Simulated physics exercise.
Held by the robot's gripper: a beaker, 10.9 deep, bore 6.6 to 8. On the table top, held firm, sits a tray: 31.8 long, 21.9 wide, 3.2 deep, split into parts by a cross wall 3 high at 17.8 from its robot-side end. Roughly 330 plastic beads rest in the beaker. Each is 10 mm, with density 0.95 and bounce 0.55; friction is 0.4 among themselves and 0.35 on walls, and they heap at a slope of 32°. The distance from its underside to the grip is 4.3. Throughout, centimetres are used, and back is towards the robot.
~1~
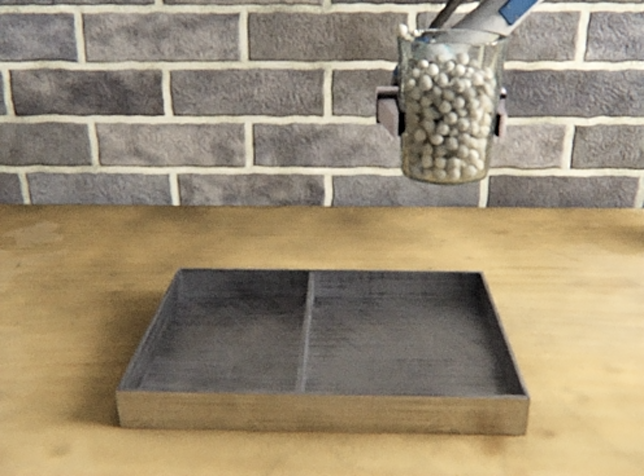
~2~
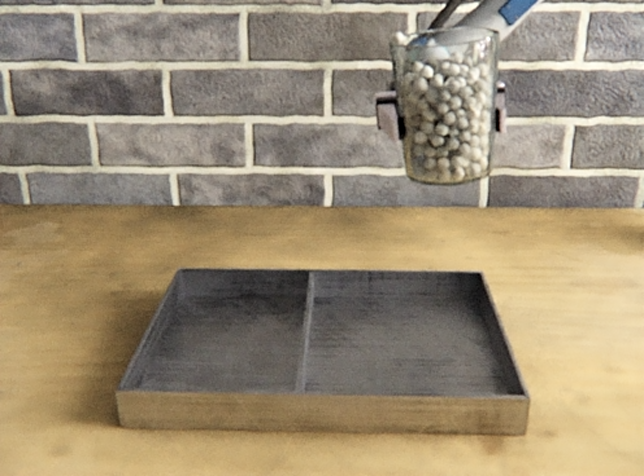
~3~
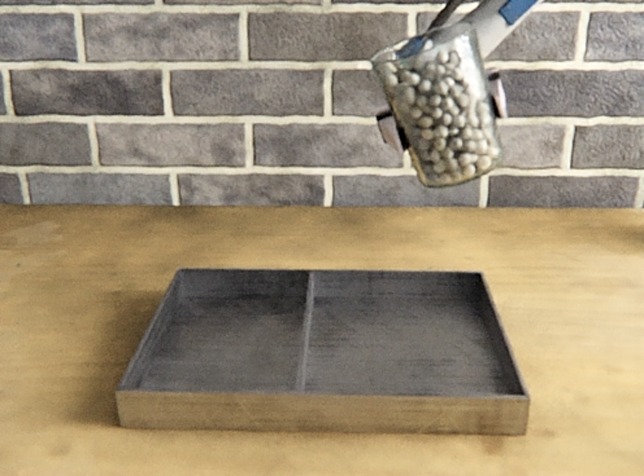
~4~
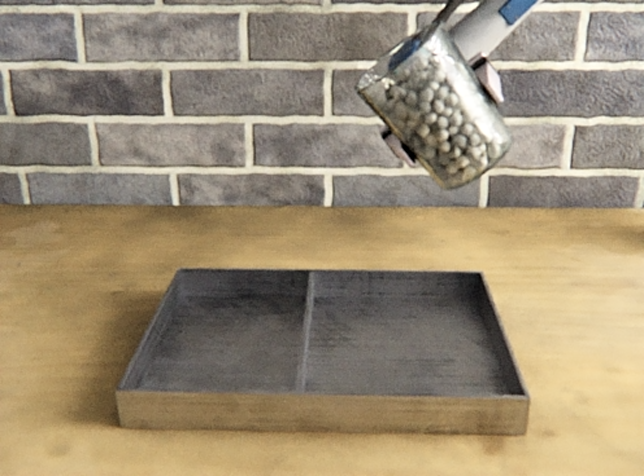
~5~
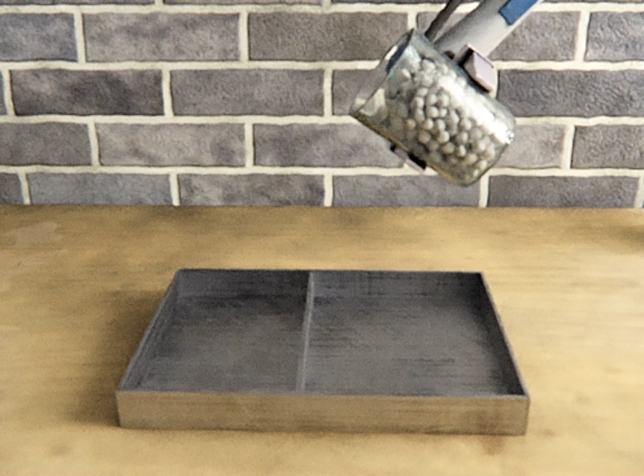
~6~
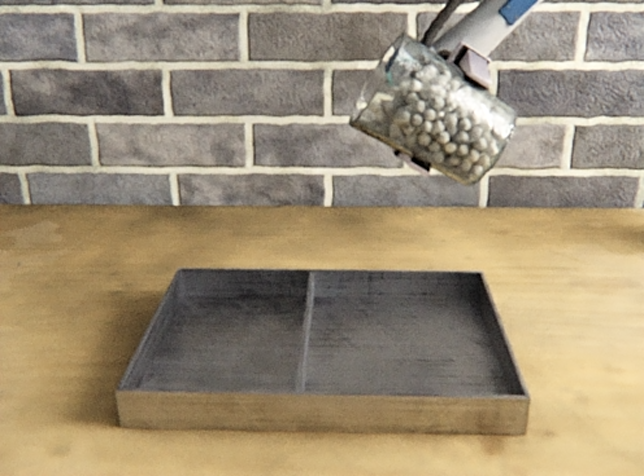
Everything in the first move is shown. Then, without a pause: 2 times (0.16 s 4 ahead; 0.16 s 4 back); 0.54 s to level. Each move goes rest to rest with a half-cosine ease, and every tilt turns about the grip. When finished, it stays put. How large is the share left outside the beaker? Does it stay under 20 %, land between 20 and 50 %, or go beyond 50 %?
It stays under 20 %.
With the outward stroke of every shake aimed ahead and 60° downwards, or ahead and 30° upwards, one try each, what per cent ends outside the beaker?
You'd get some 0 per cent with the first setting and some 10 per cent with the second.
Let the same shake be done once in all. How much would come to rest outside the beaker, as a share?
Then roughly 5 percent.
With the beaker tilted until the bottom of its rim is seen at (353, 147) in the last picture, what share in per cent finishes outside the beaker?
That comes to some 35 percent.
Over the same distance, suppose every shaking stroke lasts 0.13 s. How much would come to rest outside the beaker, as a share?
Then roughly 15 percent.
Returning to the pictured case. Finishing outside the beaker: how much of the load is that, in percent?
The share is close to 10 per cent.
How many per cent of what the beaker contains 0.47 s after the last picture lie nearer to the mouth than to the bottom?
Close to 40 in a hundred.
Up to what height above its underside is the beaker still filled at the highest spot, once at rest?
I'd put it at close to 10.0 centimetres.
Then, 0.47 s later, tilted 59° forward, highest piece 25 above the table; 310 in the beaker, 9 in the robot-side part, 9 in the far-side part.
Then, 0.94 s later, tilted 24° forward, highest piece 27 above the table; 298 in the beaker, 16 in the robot-side part, 13 in the far-side part, 1 in flight or on a rim.
Then, 1.38 s later, level, highest piece 28 above the table; 298 in the beaker, 17 in the robot-side part, 13 in the far-side part.
Then, 2.43 s later, level, highest piece 28 above the table; 298 in the beaker, 17 in the robot-side part, 13 in the far-side part.
At rest, 298 in the beaker, 17 in the robot-side part, 13 in the far-side part. That is 9 % outside the beaker.
